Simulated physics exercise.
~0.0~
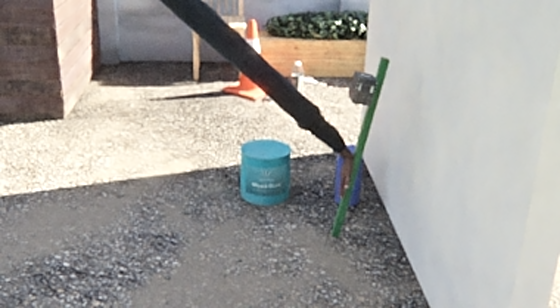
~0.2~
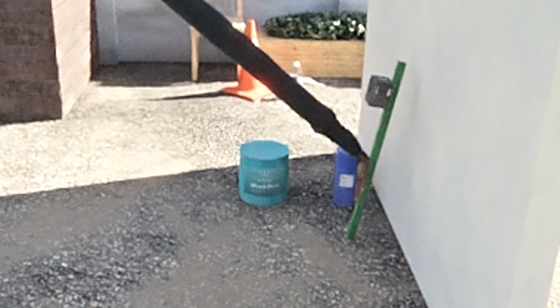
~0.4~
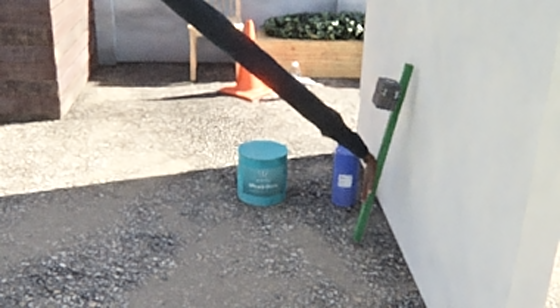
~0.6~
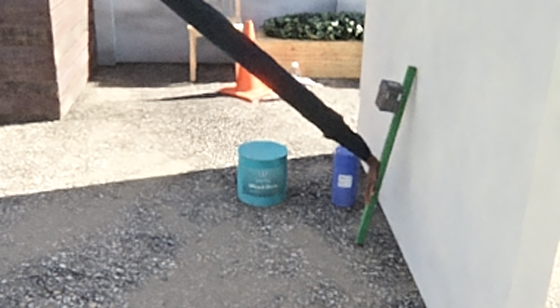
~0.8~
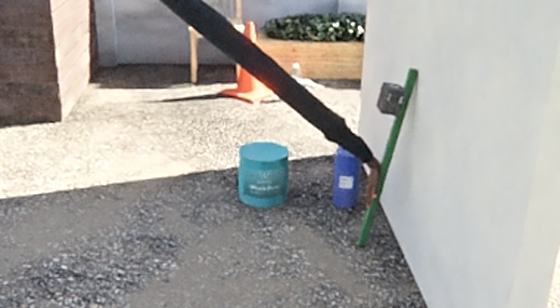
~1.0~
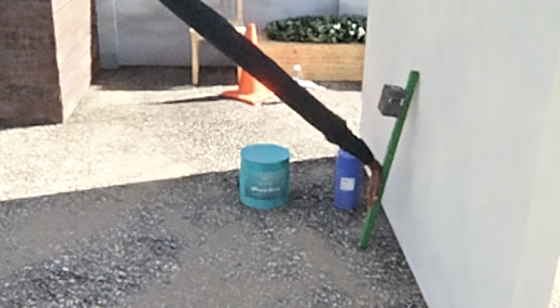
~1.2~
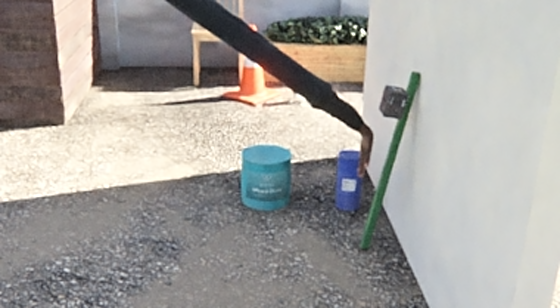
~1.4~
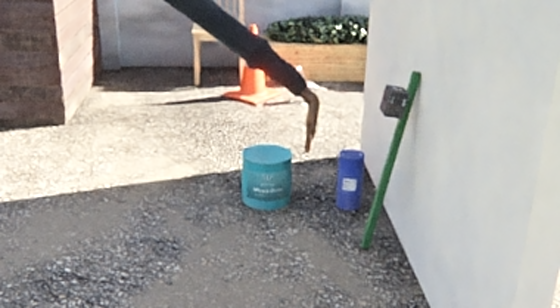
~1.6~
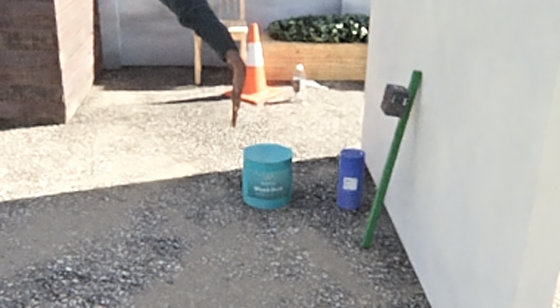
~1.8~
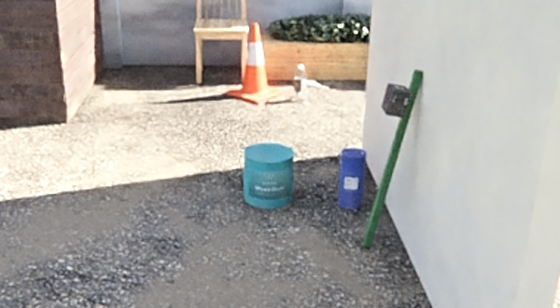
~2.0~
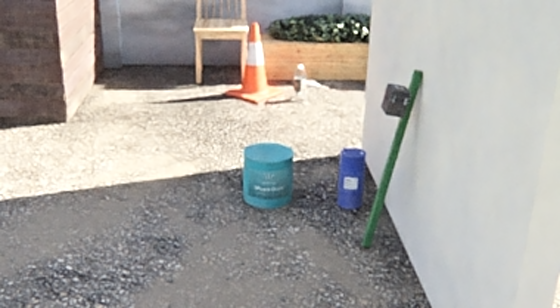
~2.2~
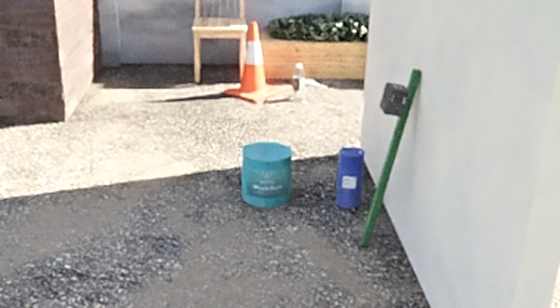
Gravel yard beside a white wall, a hand shifting a green pole right, then withdrawing, leaving it leaning near pail and canister.
